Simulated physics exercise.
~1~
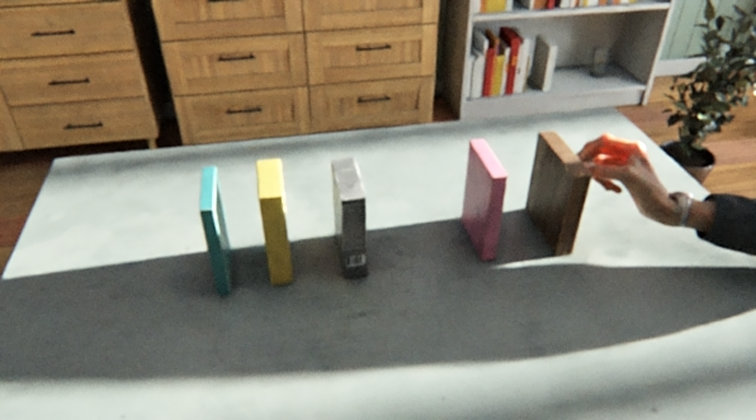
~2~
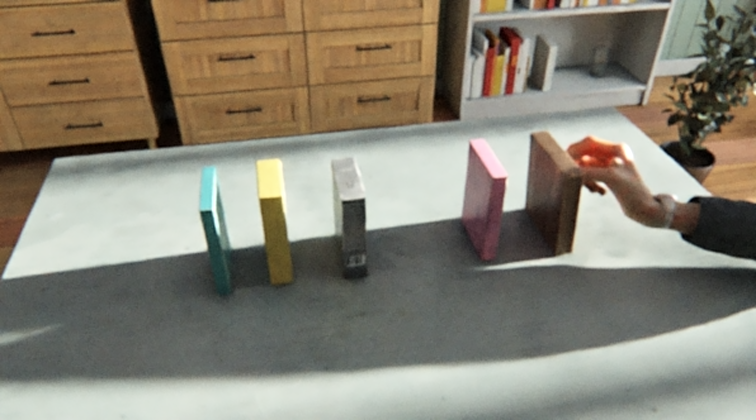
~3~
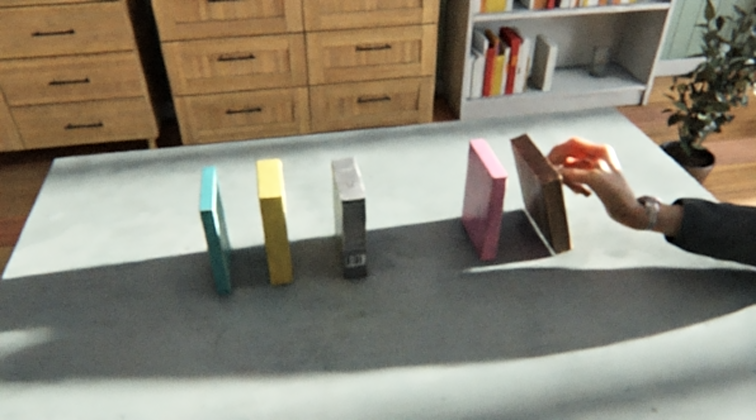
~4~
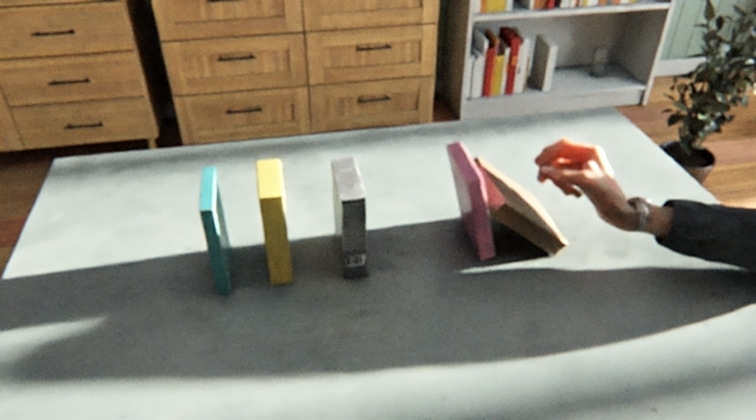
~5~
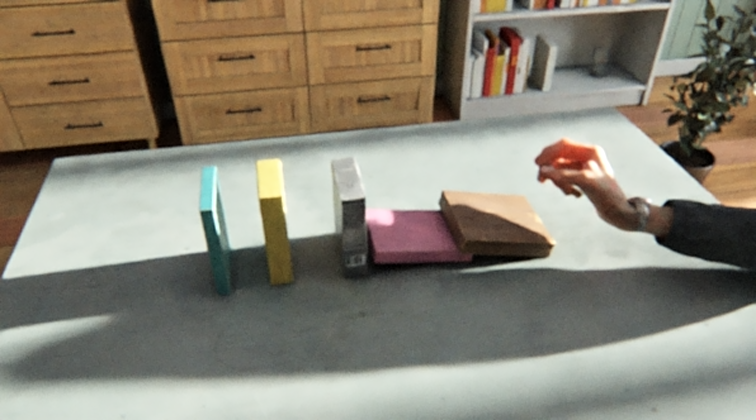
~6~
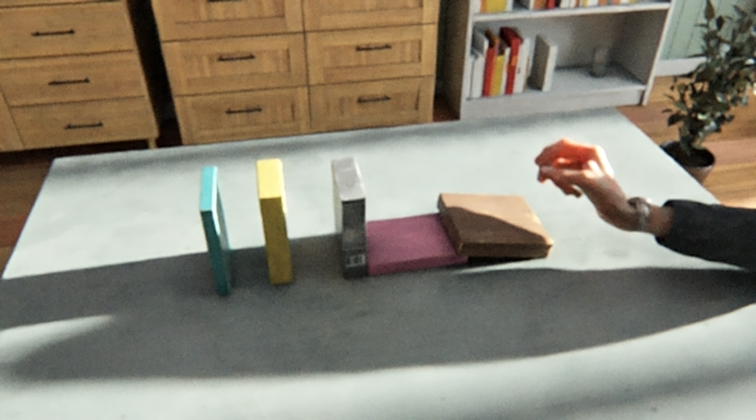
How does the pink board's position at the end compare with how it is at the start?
At the start the pink board stands upright, but by the end it has toppled to the left and lies on its side on the table.
